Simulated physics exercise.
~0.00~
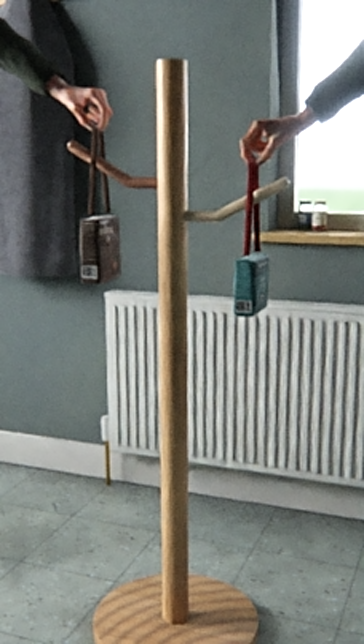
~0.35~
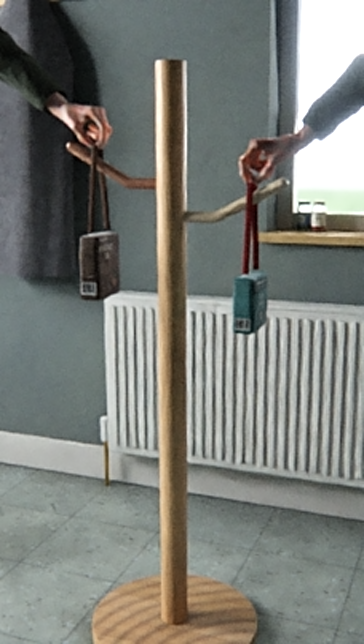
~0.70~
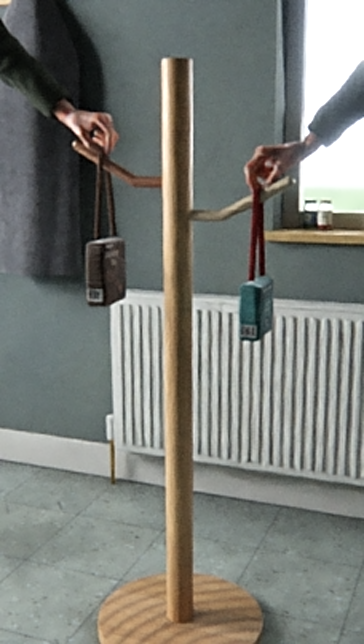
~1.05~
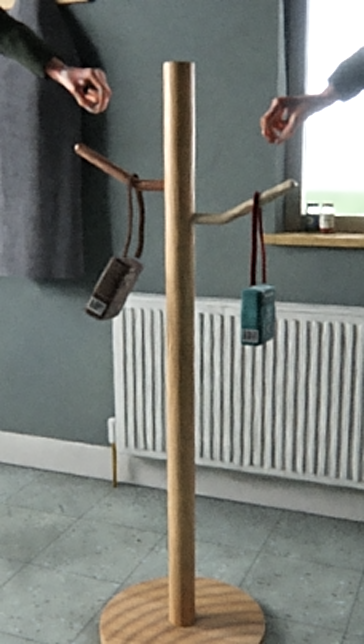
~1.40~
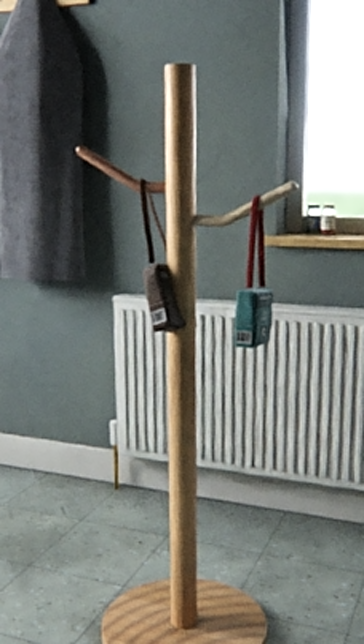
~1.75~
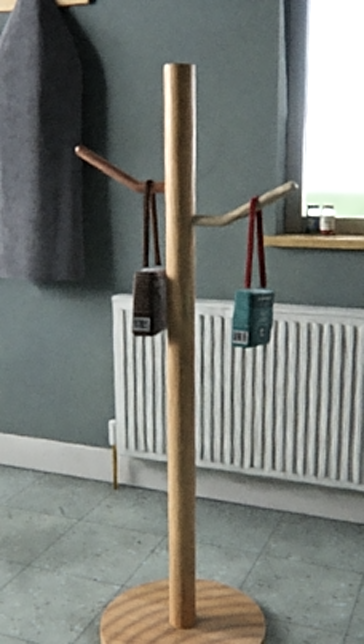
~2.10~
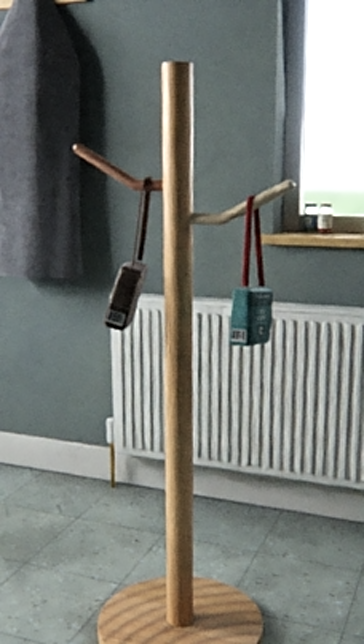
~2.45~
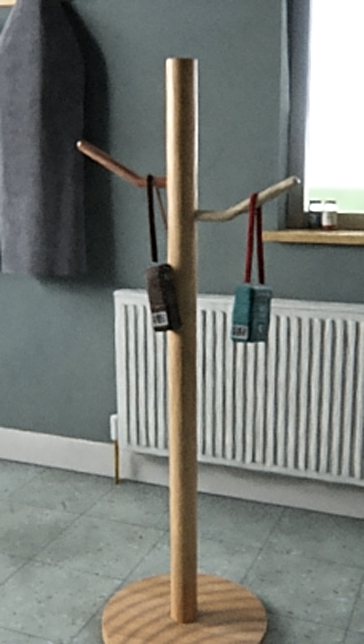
Beside a white radiator, two hands hanging brown and turquoise pouches on a wooden stand and withdrawing, the brown one left swinging.
